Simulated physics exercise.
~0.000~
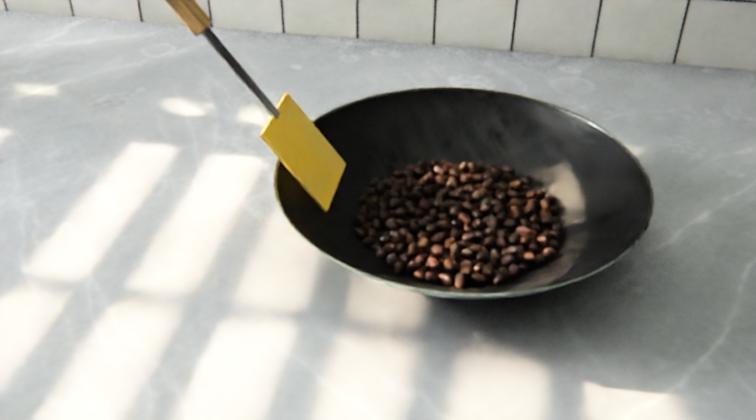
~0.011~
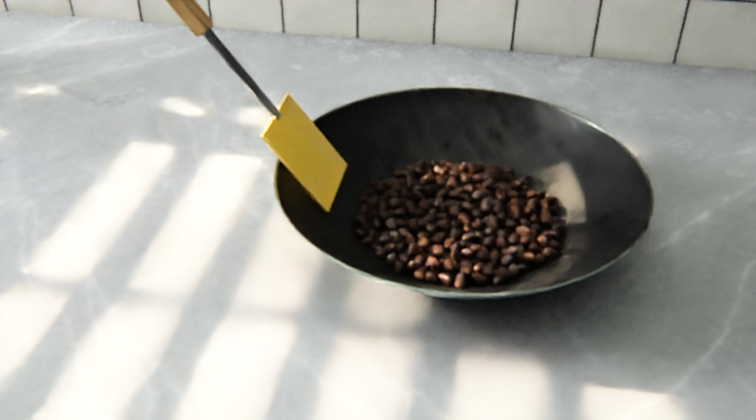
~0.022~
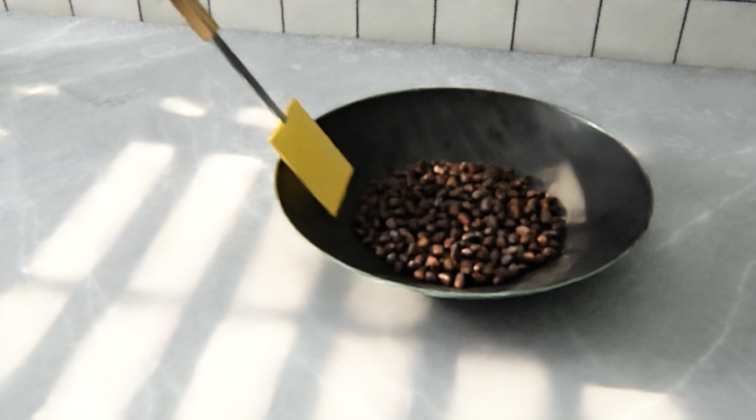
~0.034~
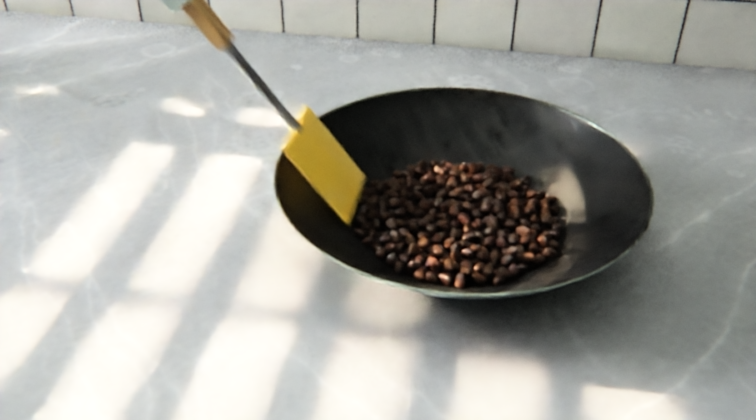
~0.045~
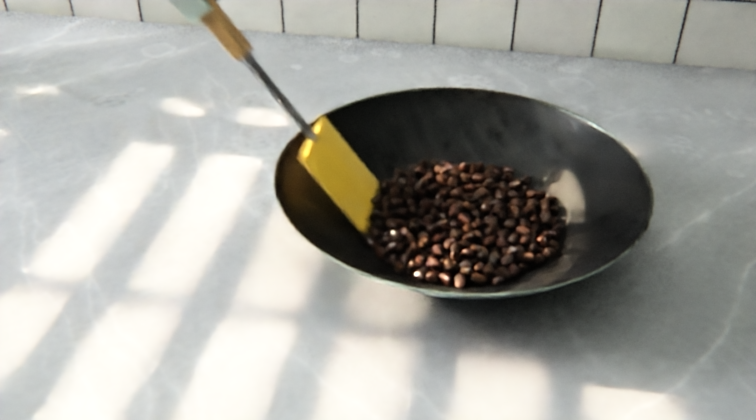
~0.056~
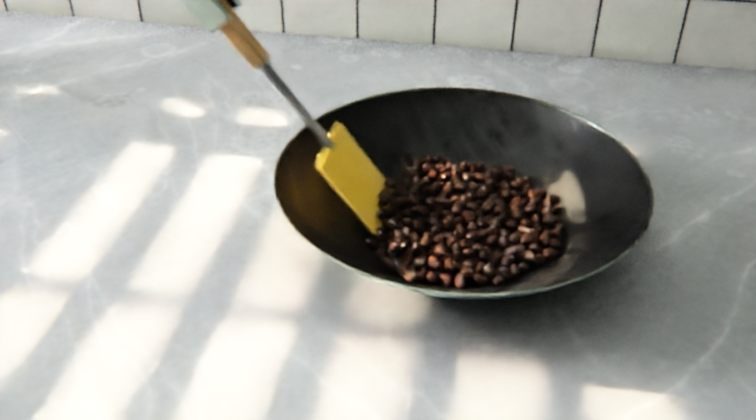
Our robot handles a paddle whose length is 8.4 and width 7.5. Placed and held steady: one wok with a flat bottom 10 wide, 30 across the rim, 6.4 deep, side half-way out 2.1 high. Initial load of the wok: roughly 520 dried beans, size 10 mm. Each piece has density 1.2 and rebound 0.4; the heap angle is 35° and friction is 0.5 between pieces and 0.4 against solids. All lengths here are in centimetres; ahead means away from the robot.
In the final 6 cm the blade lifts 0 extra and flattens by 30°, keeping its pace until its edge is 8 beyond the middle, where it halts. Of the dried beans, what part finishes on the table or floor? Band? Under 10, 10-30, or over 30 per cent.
10-30 per cent.
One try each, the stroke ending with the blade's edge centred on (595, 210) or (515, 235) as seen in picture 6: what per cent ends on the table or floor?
Close to 45 and close to 5 per cent, respectively.
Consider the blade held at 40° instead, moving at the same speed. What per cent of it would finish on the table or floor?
Result, estimated: 15 %.
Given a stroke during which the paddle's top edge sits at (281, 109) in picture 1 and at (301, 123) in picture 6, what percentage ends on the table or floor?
Close to 5 in a hundred.
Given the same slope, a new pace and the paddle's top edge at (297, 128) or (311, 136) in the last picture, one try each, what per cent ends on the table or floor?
5 % and 10 %.
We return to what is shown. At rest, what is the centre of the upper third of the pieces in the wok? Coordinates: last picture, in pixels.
Approximately at pixel (593, 203).
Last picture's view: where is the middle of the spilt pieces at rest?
It ends up around (717, 245).
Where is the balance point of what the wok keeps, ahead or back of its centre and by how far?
The balance point lies close to 5.5 cm ahead.
After 0.09 s, sloping 53°, highest piece 6 above the table; 517 in the wok.
After 0.13 s, sloping 46°, highest piece 8 above the table; 516 in the wok, 1 on the blade or in flight.
After 0.35 s, sloping 23°, highest piece 8 above the table; 430 in the wok, 67 on the table or floor, 20 on the blade or in flight.
After 1.40 s, sloping 23°, highest piece 7 above the table; 429 in the wok, 88 on the table or floor.
At rest, 429 in the wok, 88 on the table or floor. That is 17 % on the table or floor.
